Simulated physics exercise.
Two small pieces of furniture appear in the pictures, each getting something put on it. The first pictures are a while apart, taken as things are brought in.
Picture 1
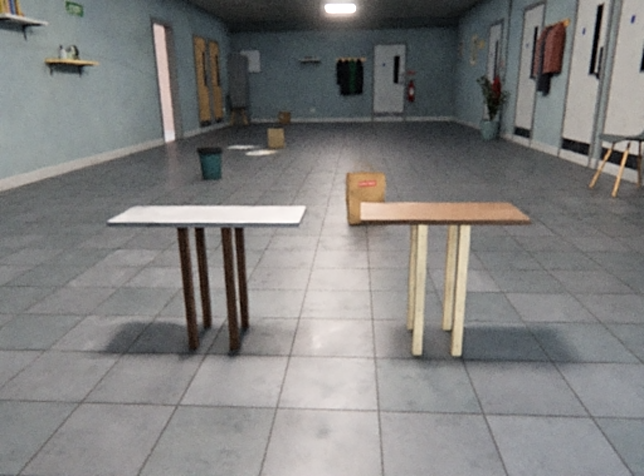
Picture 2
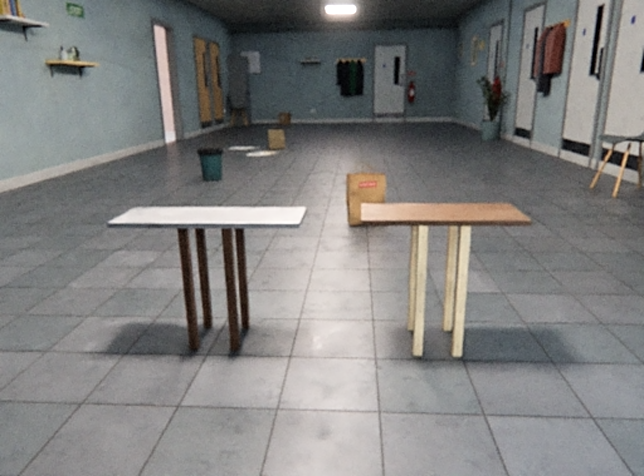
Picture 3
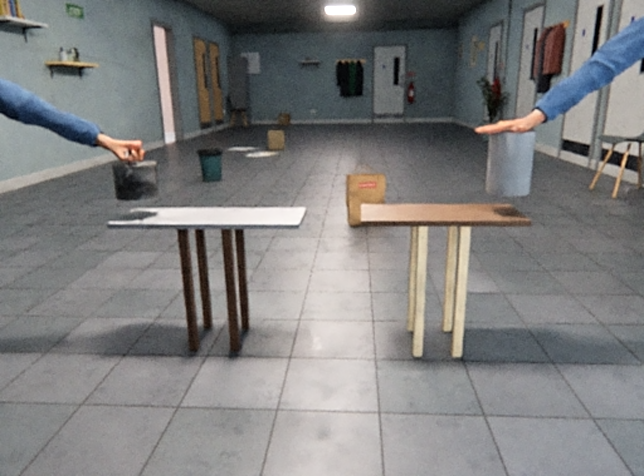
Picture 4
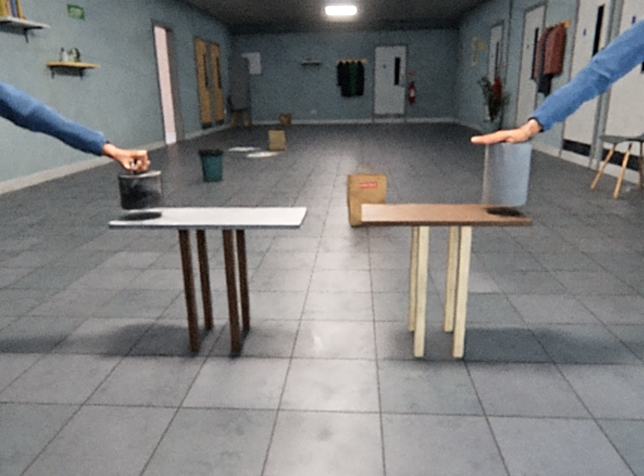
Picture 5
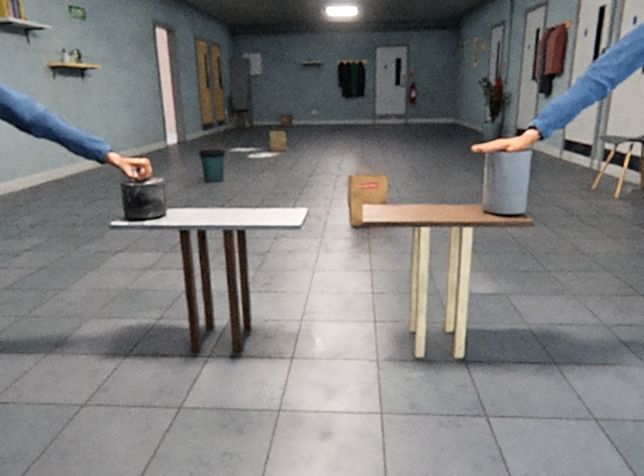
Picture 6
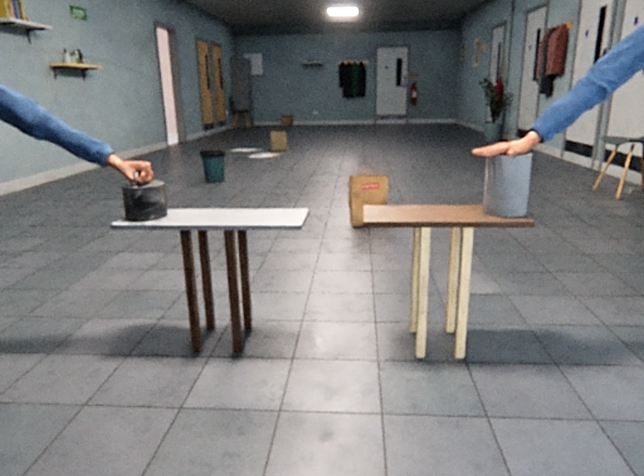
Two blue-sleeved arms lowering a dark cylinder onto a grey-topped table at left and a taller grey cylinder onto a brown-topped table at right.
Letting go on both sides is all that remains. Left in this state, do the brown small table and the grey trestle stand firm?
Brown small table - yes, it stands firm; grey trestle - no, it tips over.
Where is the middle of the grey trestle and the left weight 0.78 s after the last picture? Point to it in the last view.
Taking them in the order asked, (123, 257) and then (48, 300).
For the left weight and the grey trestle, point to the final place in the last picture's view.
The left weight around (27, 318); the grey trestle around (124, 265).
Then, 0.42 s after the last picture, brown small table at rest near (442, 216); grey trestle tipped 21° from how it was near (173, 219).
Then, 0.56 s after the last picture, brown small table at rest near (442, 216); grey trestle tipped 49° from how it was near (140, 243).
Then, 0.78 s after the last picture, brown small table at rest near (442, 216); grey trestle tipped 58° from how it was near (123, 257).
At rest, the brown small table keeps steady, near (442, 216); the grey trestle goes over, near (124, 265).
